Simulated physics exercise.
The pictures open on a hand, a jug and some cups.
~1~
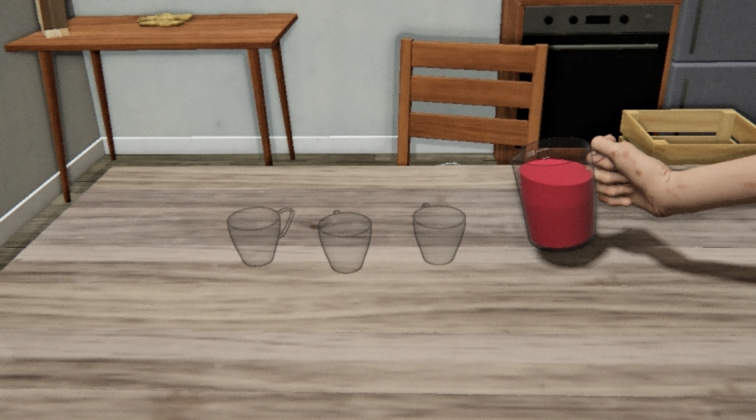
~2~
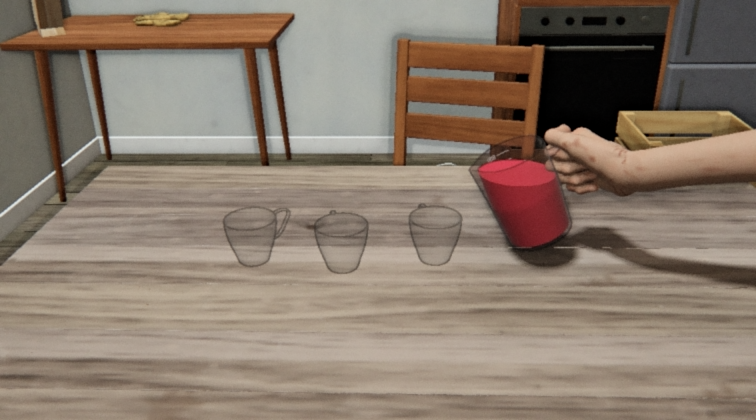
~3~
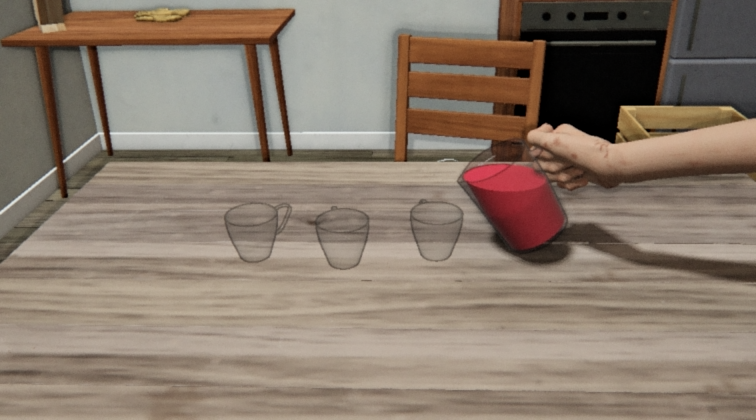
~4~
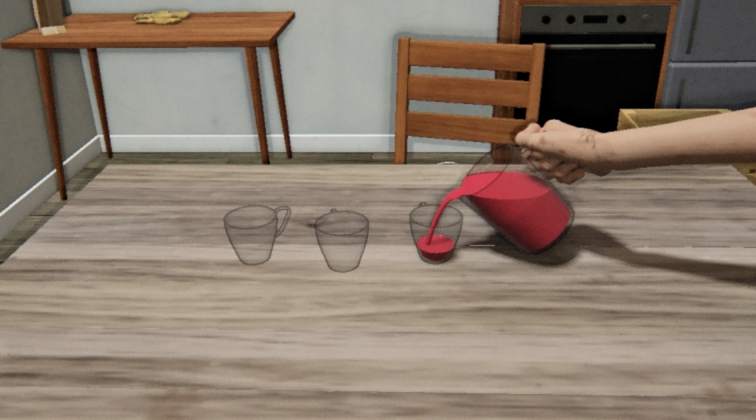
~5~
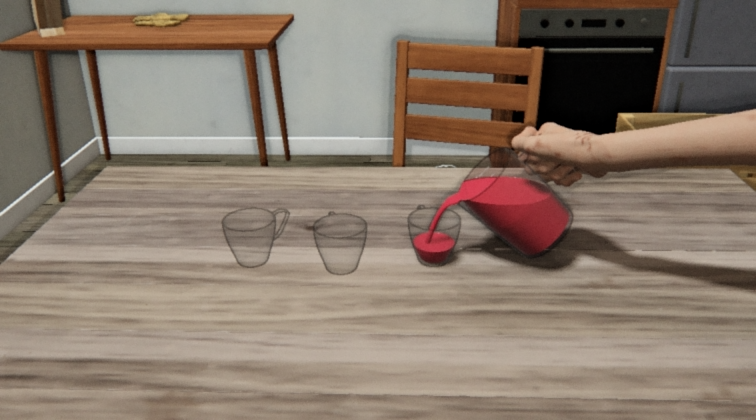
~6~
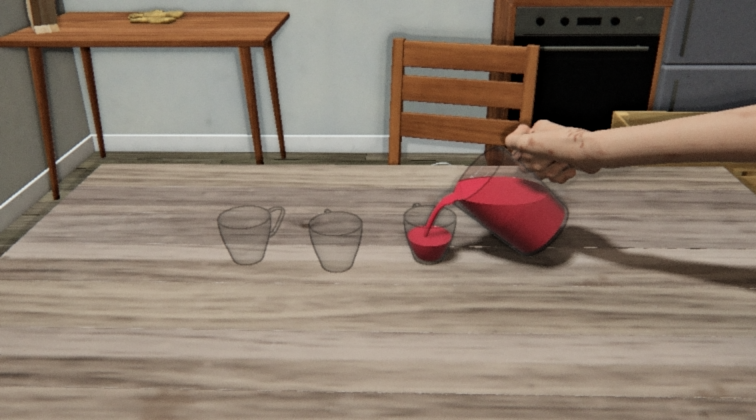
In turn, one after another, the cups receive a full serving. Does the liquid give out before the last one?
The last one gets a full serving.
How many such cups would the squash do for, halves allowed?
Roughly 4.0.
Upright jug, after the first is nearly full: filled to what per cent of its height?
About 55 in a hundred.
Next, the first is about two thirds full.
After that, the first is done and the jug has about three quarters of its load.
Finally, all three are full and about a quarter of the squash is over.
